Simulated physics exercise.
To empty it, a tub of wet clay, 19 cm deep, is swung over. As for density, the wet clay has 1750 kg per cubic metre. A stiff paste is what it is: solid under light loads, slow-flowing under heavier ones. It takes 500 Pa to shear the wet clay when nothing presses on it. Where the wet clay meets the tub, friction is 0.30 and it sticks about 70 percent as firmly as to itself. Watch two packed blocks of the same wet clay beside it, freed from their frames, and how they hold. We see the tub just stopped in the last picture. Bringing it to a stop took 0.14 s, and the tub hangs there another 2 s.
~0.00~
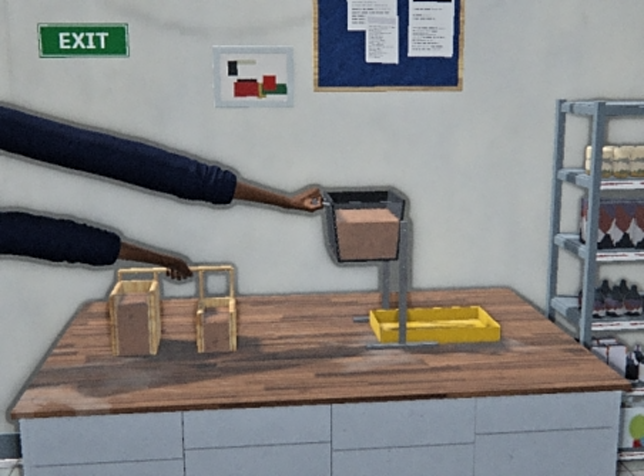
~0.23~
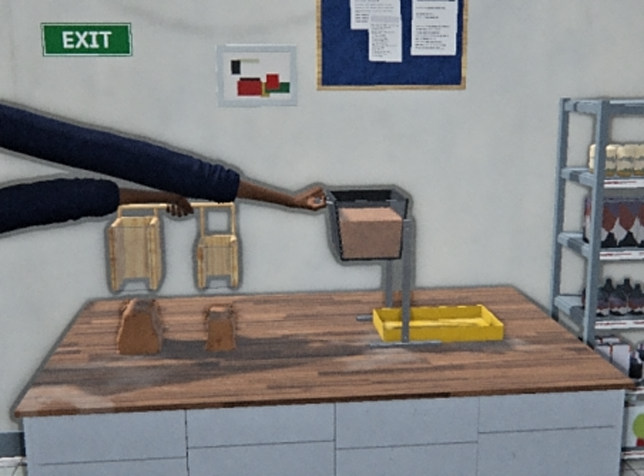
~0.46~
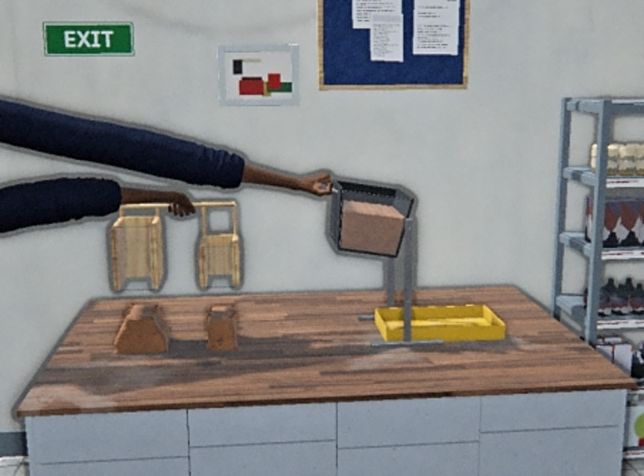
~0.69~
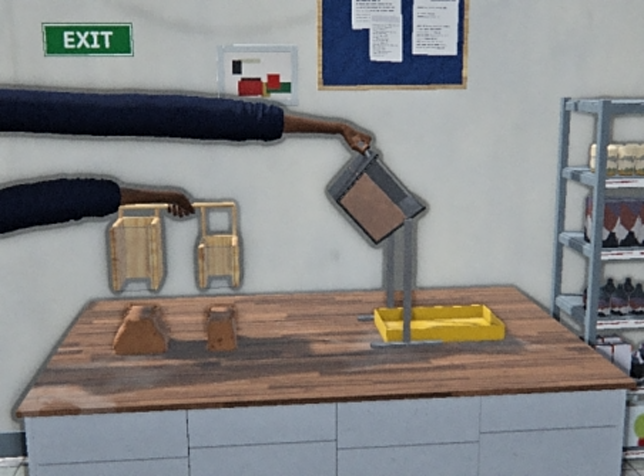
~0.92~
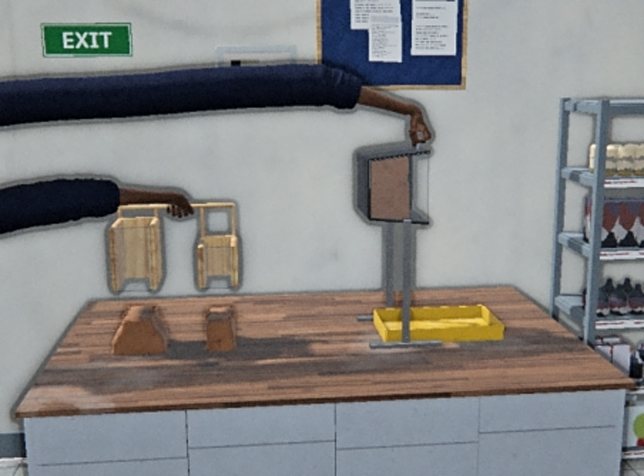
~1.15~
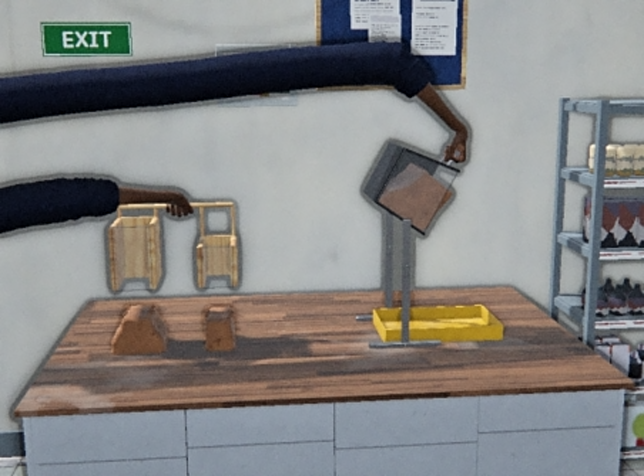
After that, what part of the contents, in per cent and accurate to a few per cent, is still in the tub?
The part still in the tub is near 5 out of 100.
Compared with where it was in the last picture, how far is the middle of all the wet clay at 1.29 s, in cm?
Some 15 cm.
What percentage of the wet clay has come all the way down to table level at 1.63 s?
95 %.
After 1.29 s, the tub is at 118 degrees and holds 28 %.
After 1.46 s, the tub is at 118 degrees and holds 5 %.
After 1.63 s, the tub is at 118 degrees and holds 5 %.
After 1.80 s, the tub is at 118 degrees and holds 5 %.
After 3.15 s, the tub is at 118 degrees and holds 5 %.
